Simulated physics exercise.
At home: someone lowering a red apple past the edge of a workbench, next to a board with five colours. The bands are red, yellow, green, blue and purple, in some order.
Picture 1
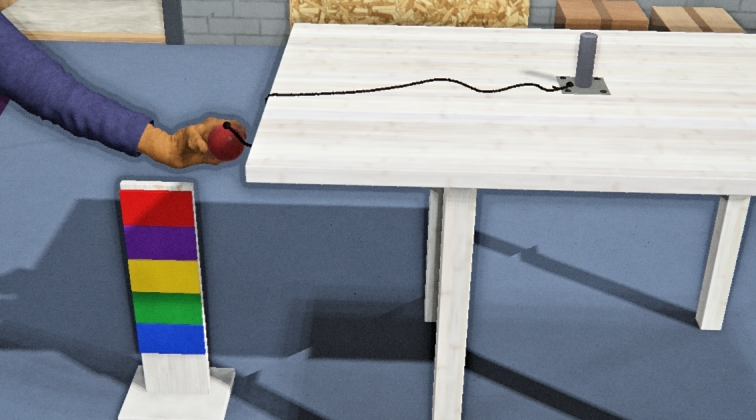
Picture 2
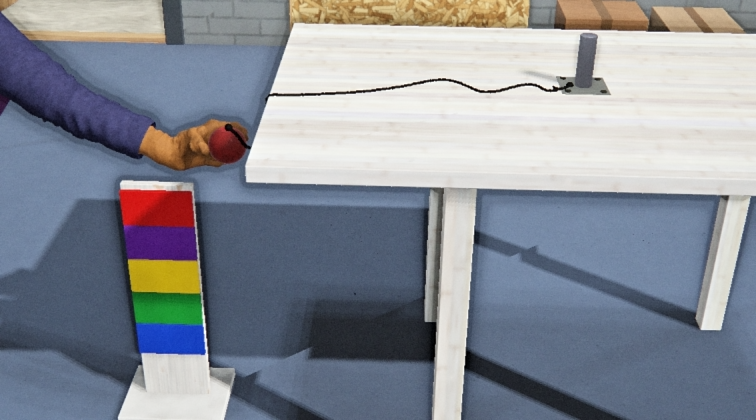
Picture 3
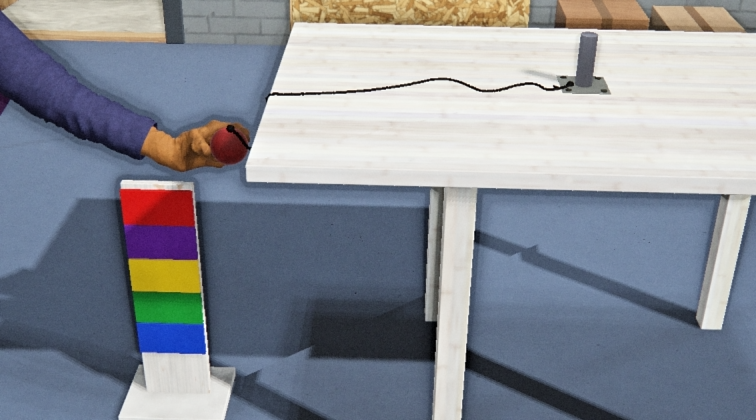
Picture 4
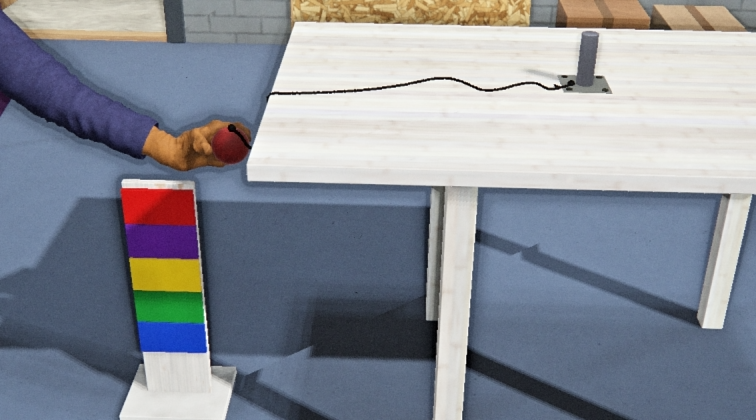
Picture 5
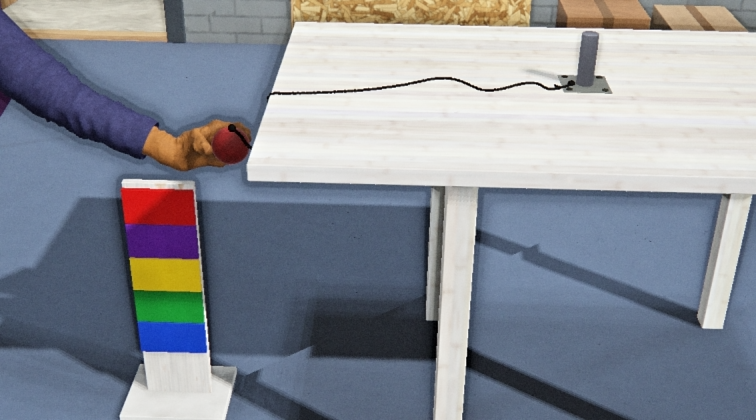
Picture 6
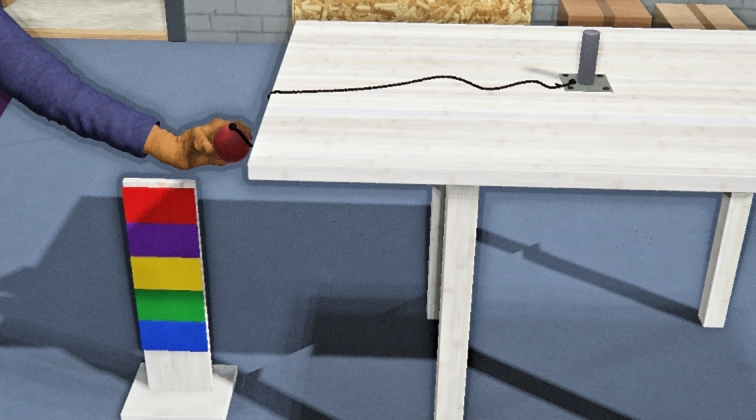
A hand held a red ball on a dark cord tied to a post on a white table, barely moving at all, beside a stand with red, purple, yellow, green and blue bands.
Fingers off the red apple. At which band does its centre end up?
Its centre hangs level with the purple band.
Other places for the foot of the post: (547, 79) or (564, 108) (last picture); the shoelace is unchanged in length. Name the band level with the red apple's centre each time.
One after the other, yellow; yellow.
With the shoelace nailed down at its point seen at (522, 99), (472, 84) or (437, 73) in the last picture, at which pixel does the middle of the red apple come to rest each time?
Near (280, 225), (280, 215) and (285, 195).
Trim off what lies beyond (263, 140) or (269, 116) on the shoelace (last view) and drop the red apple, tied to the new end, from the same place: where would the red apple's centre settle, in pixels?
Near (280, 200) and (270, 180).
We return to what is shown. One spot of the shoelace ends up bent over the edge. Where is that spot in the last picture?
It lies at about (325, 91).
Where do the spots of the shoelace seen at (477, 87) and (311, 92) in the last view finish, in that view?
The first at (440, 81), the second at (275, 100).
Soon after, apple near (249, 234); level with purple.
Then, apple near (313, 224); level with purple.
Further on, apple near (265, 233); level with purple.
At rest, apple near (275, 234); level with purple. Its middle rests at the purple band.
